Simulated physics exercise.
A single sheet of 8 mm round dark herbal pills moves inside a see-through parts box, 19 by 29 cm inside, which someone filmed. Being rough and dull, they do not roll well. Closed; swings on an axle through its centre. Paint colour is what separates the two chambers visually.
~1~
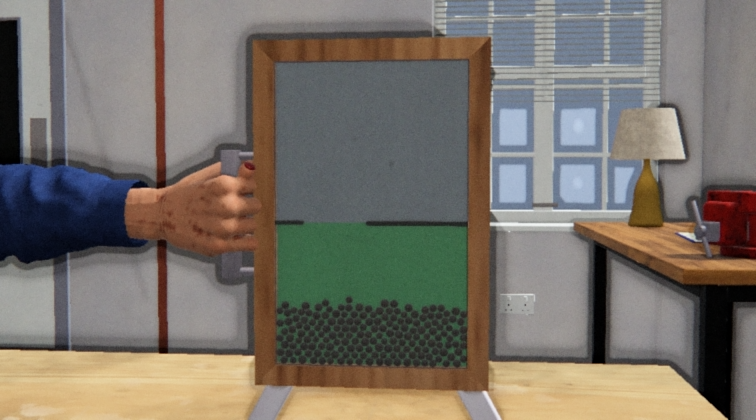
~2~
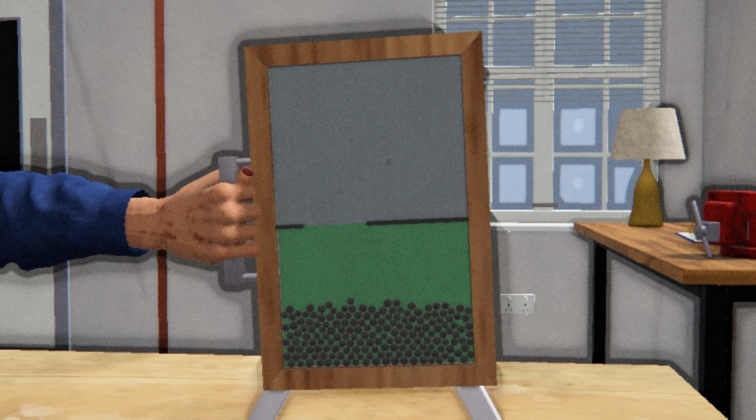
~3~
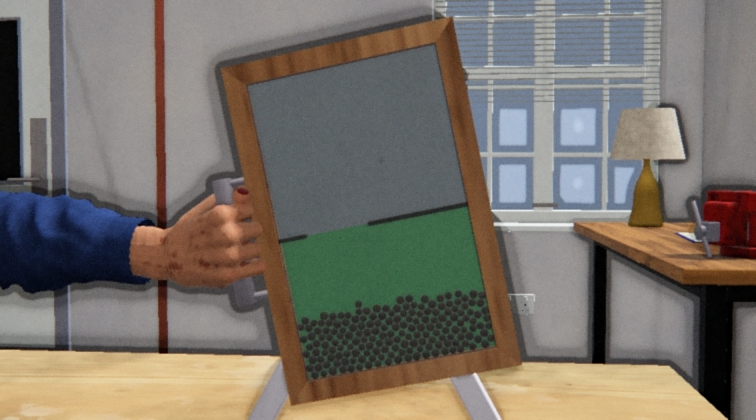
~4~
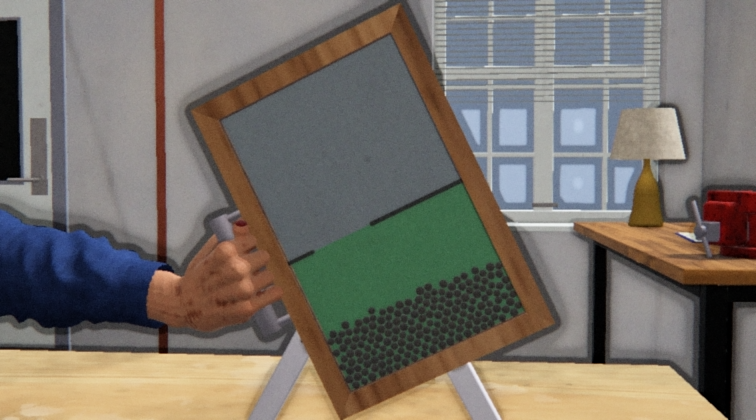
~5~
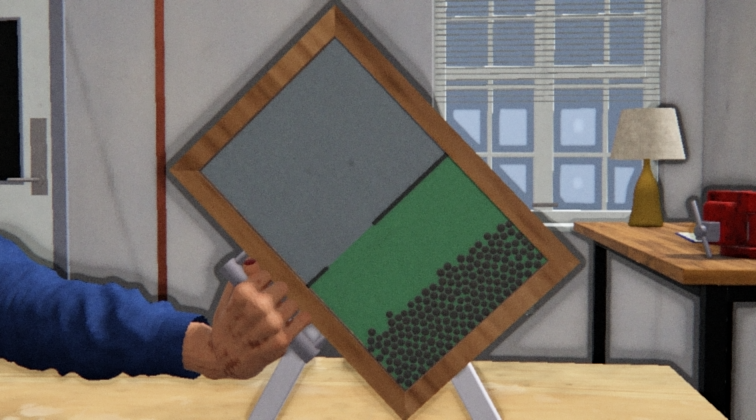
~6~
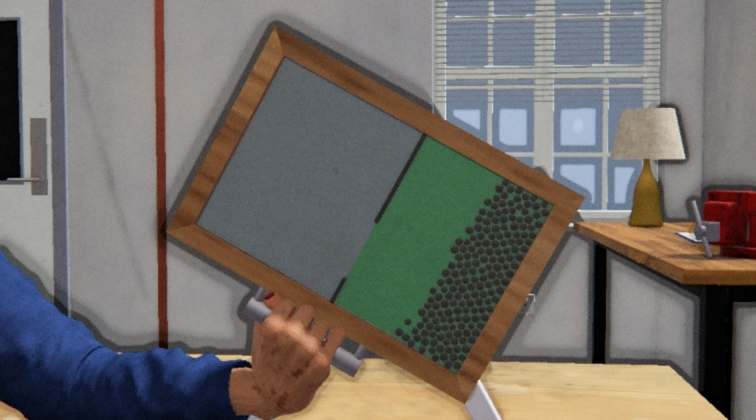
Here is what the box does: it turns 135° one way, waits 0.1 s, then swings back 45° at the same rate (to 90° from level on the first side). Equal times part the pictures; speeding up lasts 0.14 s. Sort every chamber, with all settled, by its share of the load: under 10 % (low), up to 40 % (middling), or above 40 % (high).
Green chamber: Above 40 %; grey chamber: Above 40 %.
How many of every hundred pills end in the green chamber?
I'd estimate close to 50 per cent.
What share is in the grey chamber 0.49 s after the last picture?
Share: About 45 percent.
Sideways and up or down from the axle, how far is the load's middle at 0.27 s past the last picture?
7 cm right, 3 cm above.
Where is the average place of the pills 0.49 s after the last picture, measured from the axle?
About 2 cm right and 6 cm below.
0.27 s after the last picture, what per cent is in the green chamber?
Roughly 95 per cent of it.
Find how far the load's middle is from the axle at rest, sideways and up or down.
Some 1 cm left and 7 cm below.
Then, 0.27 s after the last picture, it stands 135° anticlockwise; the pills' middle is 7 cm right of and 3 cm above the centre; green 95 %, grey 5 %.
Then, 0.49 s after the last picture, it stands 112° anticlockwise; the pills' middle is 2 cm right of and 6 cm below the centre; green 55 %, grey 45 %.
Then, 0.61 s after the last picture, it stands 90° anticlockwise; the pills' middle is 1 cm left of and 7 cm below the centre; green 50 %, grey 50 %.
At rest 1.1 s after the last picture, it stands 90° anticlockwise; green 50 %, grey 50 %.
